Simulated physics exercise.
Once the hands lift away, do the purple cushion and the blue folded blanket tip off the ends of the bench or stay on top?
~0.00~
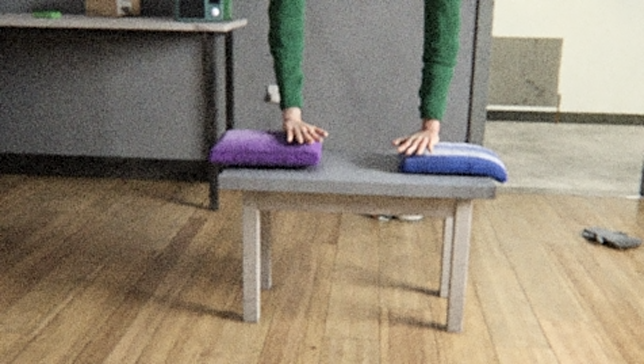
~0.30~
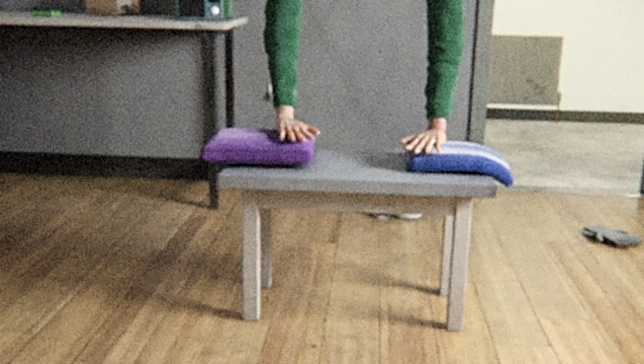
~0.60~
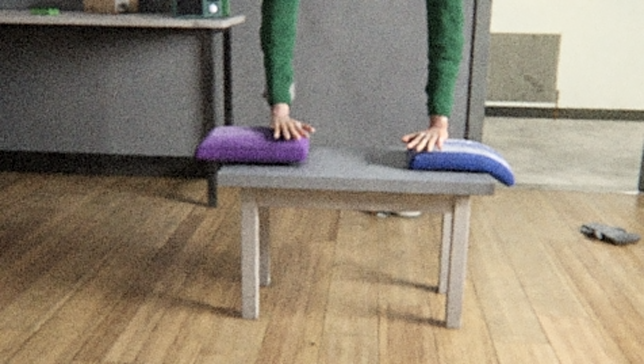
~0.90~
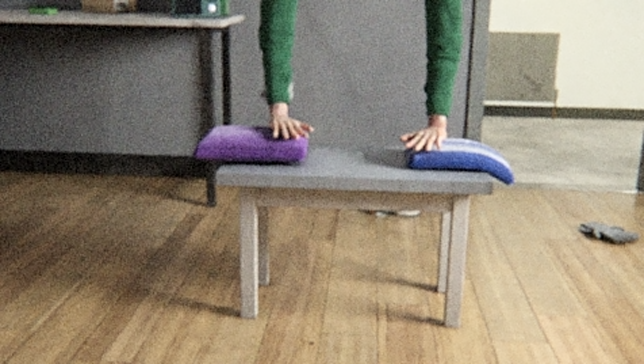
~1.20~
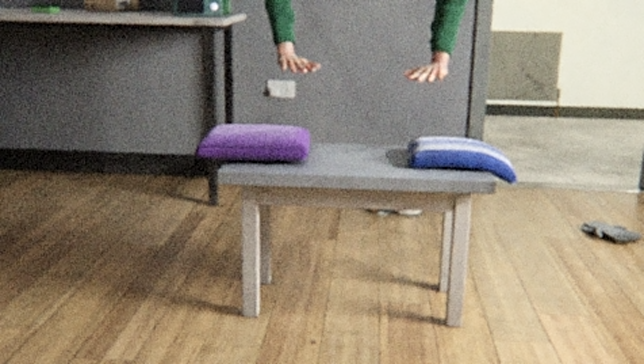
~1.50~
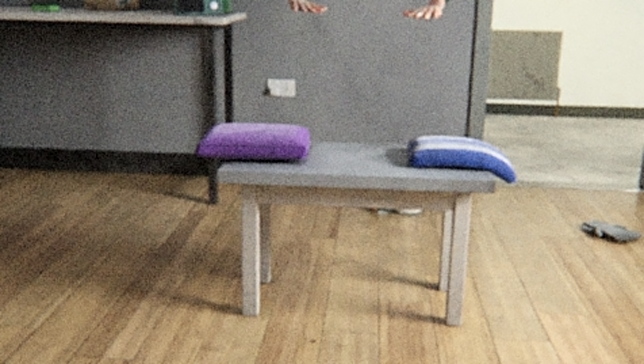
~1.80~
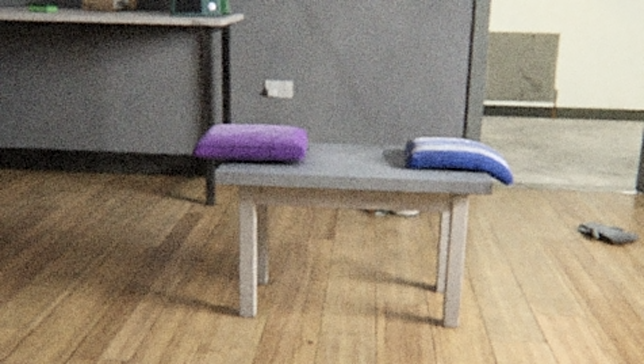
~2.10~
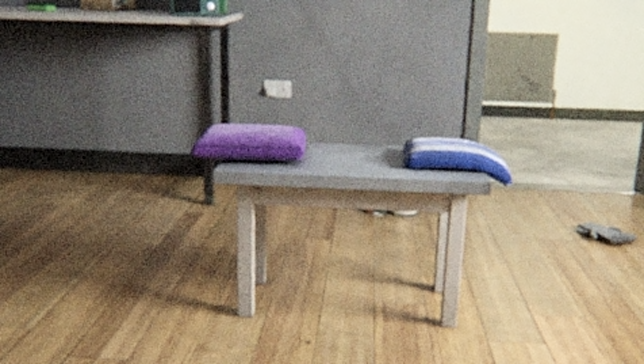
Both stay on top. The purple cushion holds its place at the left end and the blue folded blanket remains at the right end of the bench.
Hands sliding a purple cushion left and a blue folded blanket right on a bench, then lifting away, leaving both resting there.
